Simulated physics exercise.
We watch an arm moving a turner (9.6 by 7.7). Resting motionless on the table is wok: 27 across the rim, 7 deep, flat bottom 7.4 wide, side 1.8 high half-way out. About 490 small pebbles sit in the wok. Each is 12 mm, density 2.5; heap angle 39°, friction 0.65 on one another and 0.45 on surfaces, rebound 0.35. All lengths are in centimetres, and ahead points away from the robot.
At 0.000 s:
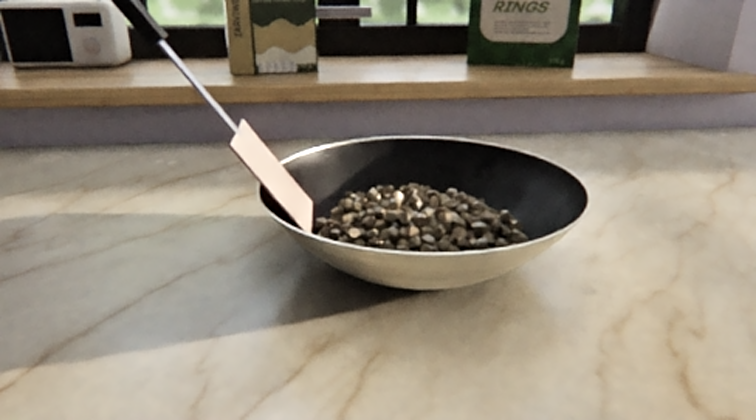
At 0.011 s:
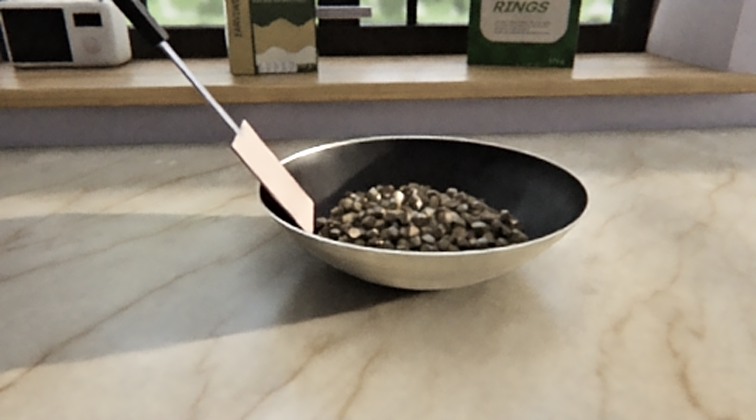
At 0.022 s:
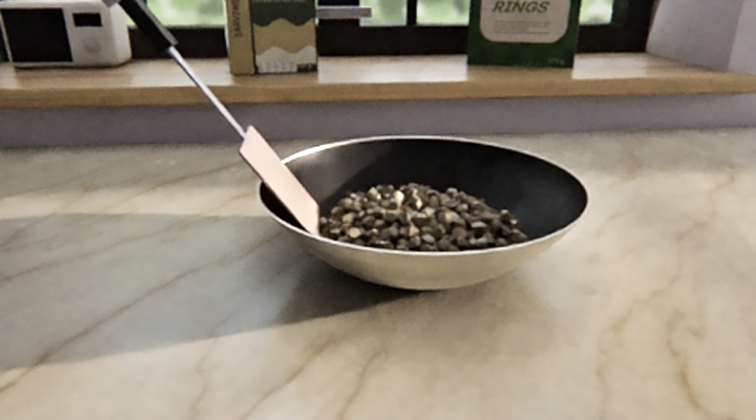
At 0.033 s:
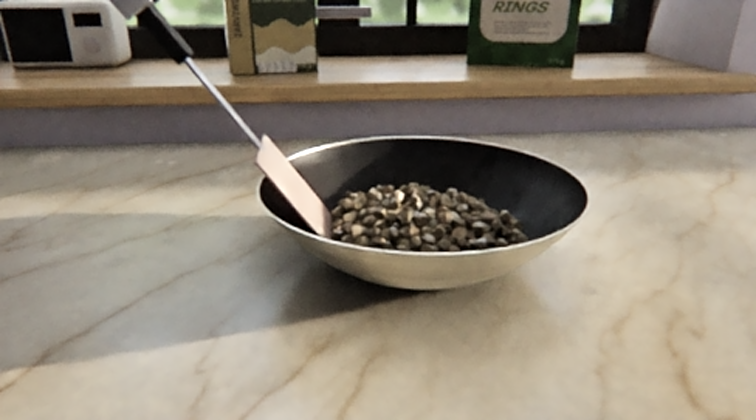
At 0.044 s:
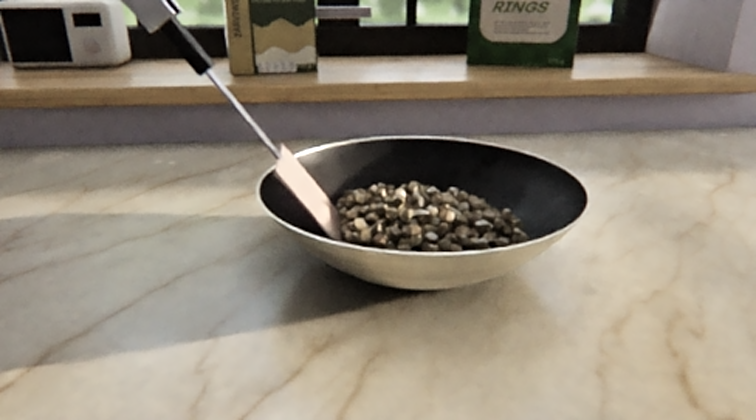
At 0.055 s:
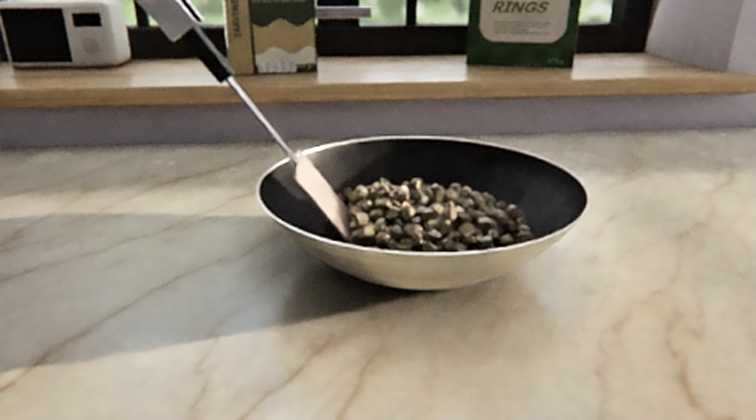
The clip opens on a dark-lined wok resting on a marbled countertop, a heap of small pebbles inside and a pale turner leaning at its left rim. An arm at the upper left moves the turner rightward into the wok, and its blade nudges the heap's left edge slightly to the right.
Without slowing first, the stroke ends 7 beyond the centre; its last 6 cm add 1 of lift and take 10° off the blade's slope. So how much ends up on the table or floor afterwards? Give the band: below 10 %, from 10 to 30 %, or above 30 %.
Above 30 %.
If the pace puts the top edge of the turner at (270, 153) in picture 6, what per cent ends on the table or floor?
Near 20 in a hundred.
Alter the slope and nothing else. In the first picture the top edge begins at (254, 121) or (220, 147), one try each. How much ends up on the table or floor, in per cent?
About 45 and 40 per cent.
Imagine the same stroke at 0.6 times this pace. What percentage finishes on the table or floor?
Roughly 25 percent ends on the table or floor.
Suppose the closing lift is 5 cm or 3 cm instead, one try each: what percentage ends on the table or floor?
Roughly 35 % and then 45 %.
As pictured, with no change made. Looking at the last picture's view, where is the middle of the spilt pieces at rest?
About (710, 237).
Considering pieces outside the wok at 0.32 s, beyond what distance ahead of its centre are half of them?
Some 22 centimetres ahead.
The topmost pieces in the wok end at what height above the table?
About 7.5 centimetres.
After 0.08 s, sloping 55°, highest piece 7 above the table; 487 in the wok.
After 0.11 s, sloping 52°, highest piece 12 above the table; 487 in the wok.
After 0.32 s, sloping 45°, highest piece 33 above the table; 280 in the wok, 22 on the table or floor, 185 on the blade or in flight.
After 1.37 s, sloping 45°, highest piece 8 above the table; 279 in the wok, 208 on the table or floor.
At rest, 279 in the wok, 208 on the table or floor. That is 43 % on the table or floor.
